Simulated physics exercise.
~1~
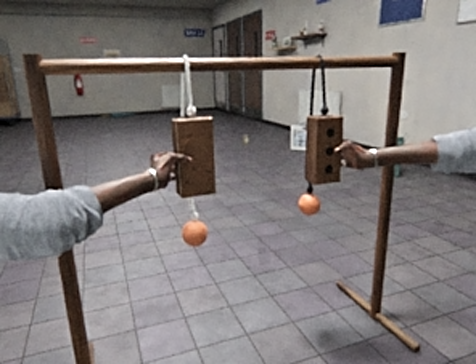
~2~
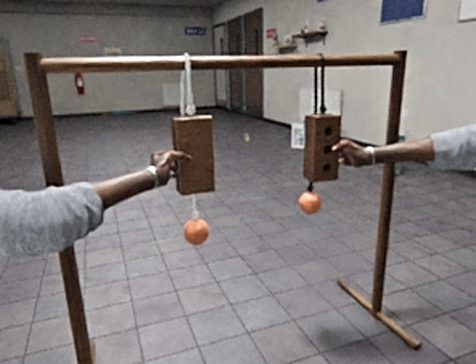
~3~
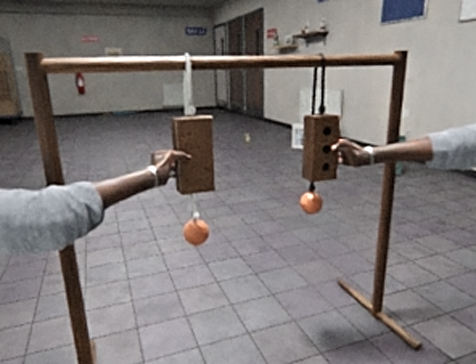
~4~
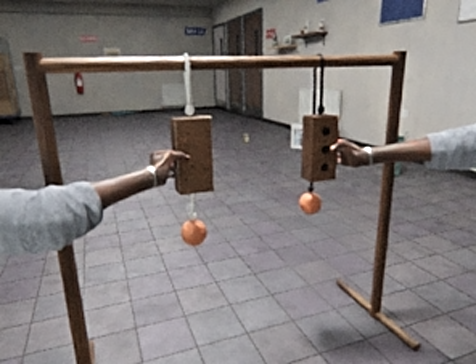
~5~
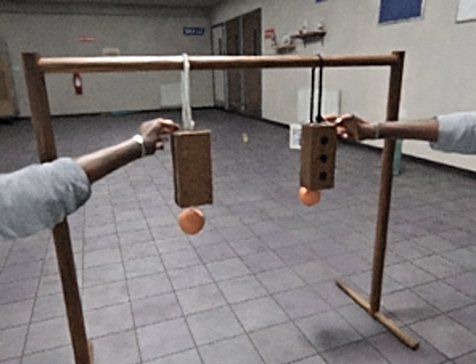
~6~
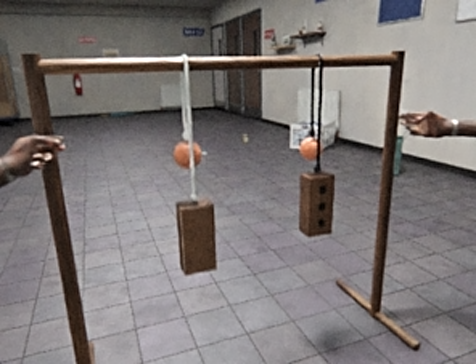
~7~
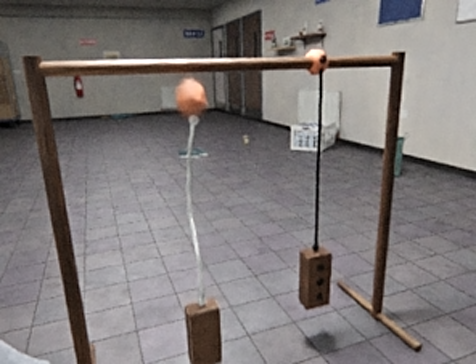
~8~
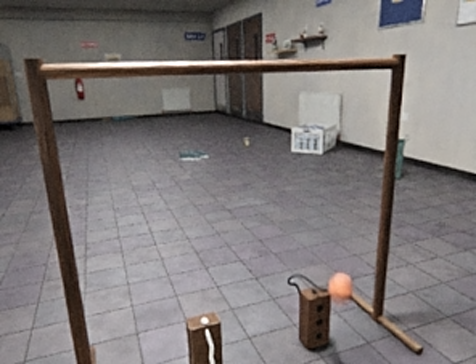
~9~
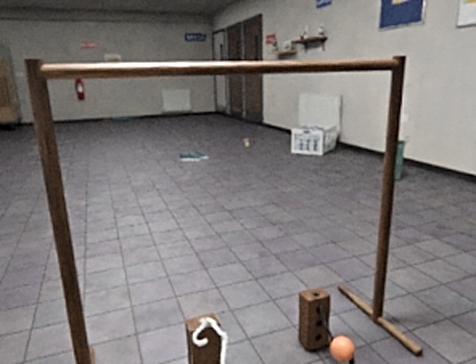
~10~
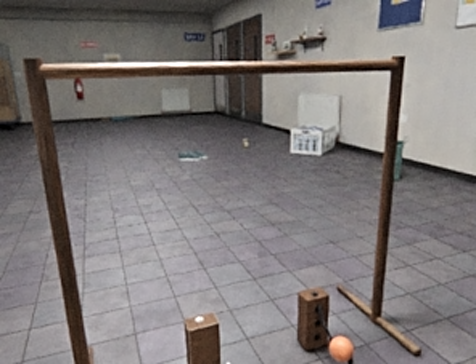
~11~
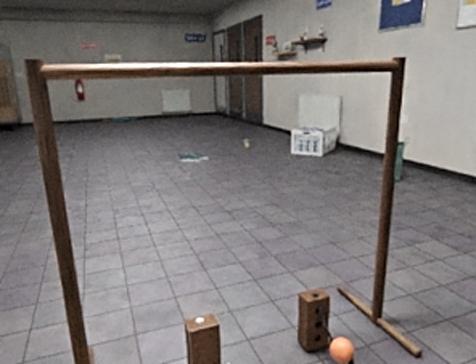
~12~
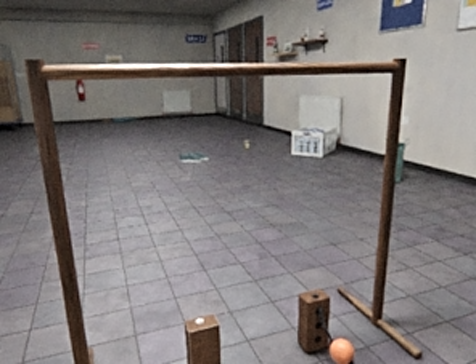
At first, two hands steady a pair of bricks hanging by ropes from a wooden rail, the left rope white and the right one black, with an orange ball dangling below each brick. The hands then let go and draw back to the sides. Both bricks drop while the balls rise toward the rail as the ropes run over it. The bricks reach the floor, and the ropes come off the rail. The right ball falls beside its brick, while the left ball goes out of sight. In the end, both bricks stand on the tiles beneath the bare rail.
